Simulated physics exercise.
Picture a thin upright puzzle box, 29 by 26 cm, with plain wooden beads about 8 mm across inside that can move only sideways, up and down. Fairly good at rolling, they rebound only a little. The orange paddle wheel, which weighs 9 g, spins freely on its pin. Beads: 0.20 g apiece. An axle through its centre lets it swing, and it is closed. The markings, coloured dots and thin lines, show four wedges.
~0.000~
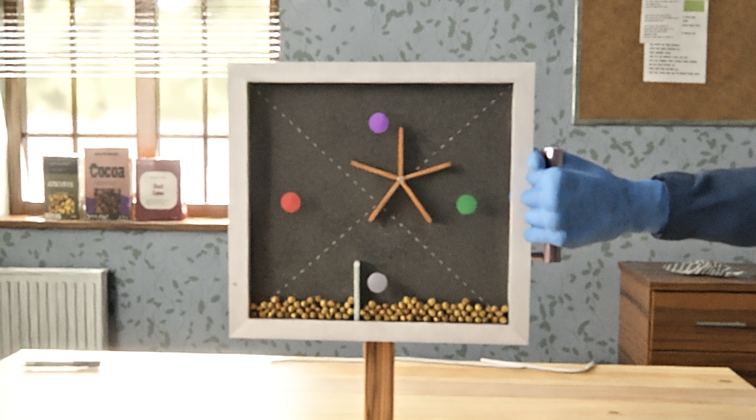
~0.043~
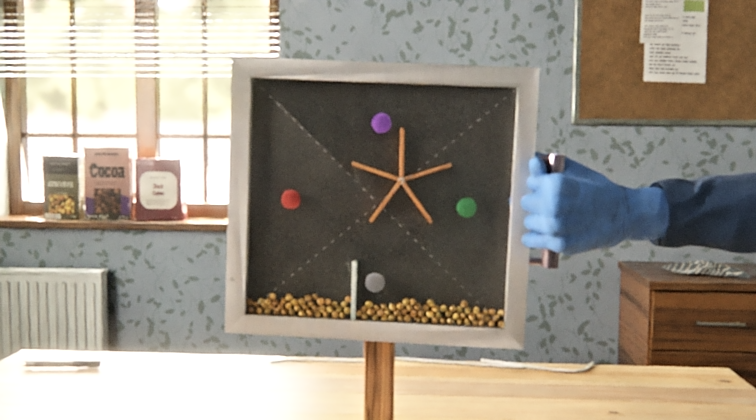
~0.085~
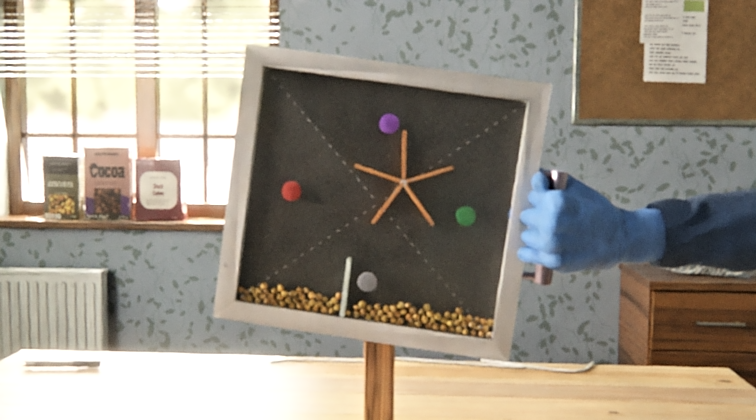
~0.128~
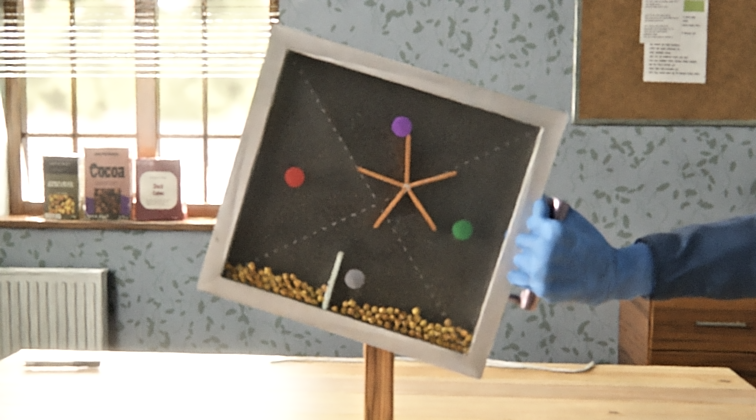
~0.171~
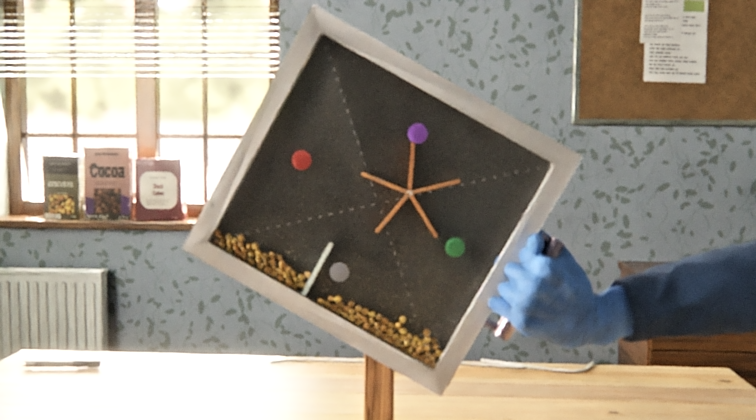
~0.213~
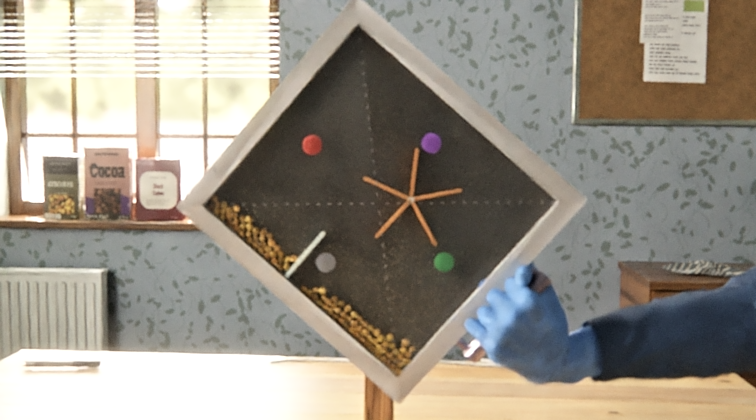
The footage shows a blue-gloved hand turning an upright, square puzzle box steadily clockwise from level until it looks like a diamond, while the small beads stay banked along its lower-left side, around a short wall, below an orange paddle wheel.
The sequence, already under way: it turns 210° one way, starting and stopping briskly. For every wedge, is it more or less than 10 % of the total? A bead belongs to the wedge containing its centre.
Red: More; purple: More; green: Less; grey: Less.
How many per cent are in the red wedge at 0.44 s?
The share there is close to 0 per cent.
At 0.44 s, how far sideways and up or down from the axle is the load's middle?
Some 12 cm left and 1 cm above.
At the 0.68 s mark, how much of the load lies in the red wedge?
It works out at roughly 25 per cent.
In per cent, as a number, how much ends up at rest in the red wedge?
I'd estimate close to 20 per cent.
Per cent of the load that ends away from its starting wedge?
100 per cent.
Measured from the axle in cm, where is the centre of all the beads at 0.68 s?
The middle sits around 3 cm left of it and 1 cm below it.
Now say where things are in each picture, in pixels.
Level; about 100 beads; load centre (378, 311); top bead (407, 300); orange paddle wheel (401, 179); red (291, 202), purple (379, 123), green (467, 205), grey (378, 283), in the first picture.
Turned 2° clockwise; load centre (375, 311); top bead (315, 297), in the second picture.
Turned 7° clockwise; load centre (367, 310); top bead (264, 286); wall ends (349, 260), in the third picture.
Turned 17° clockwise; load centre (353, 307); top bead (252, 266); orange paddle wheel (407, 187), in the fourth picture.
Turned 29° clockwise; load centre (334, 300); top bead (218, 233), in the fifth picture.
Turned 41° clockwise; load centre (316, 290); top bead (214, 199); orange paddle wheel (411, 200); red (312, 145), purple (432, 143), green (444, 262), grey (326, 263), in the sixth picture.
After 0.44 s, it stands 106° clockwise; the beads' middle is 12 cm left of and 1 cm above the centre; green 15 %, grey 85 %.
After 0.68 s, it stands 174° clockwise; the beads' middle is 3 cm left of and 1 cm below the centre; red 25 %, purple 20 %, green 45 %, grey 10 %.
After 0.88 s, it has come round 210° clockwise; the beads' middle is 3 cm left of and 11 cm below the centre; red 20 %, purple 75 %, green 5 %.
All still by 3.6 s, it has come round 210° clockwise; red 20 %, purple 80 %, green 0 %, grey 0 %.
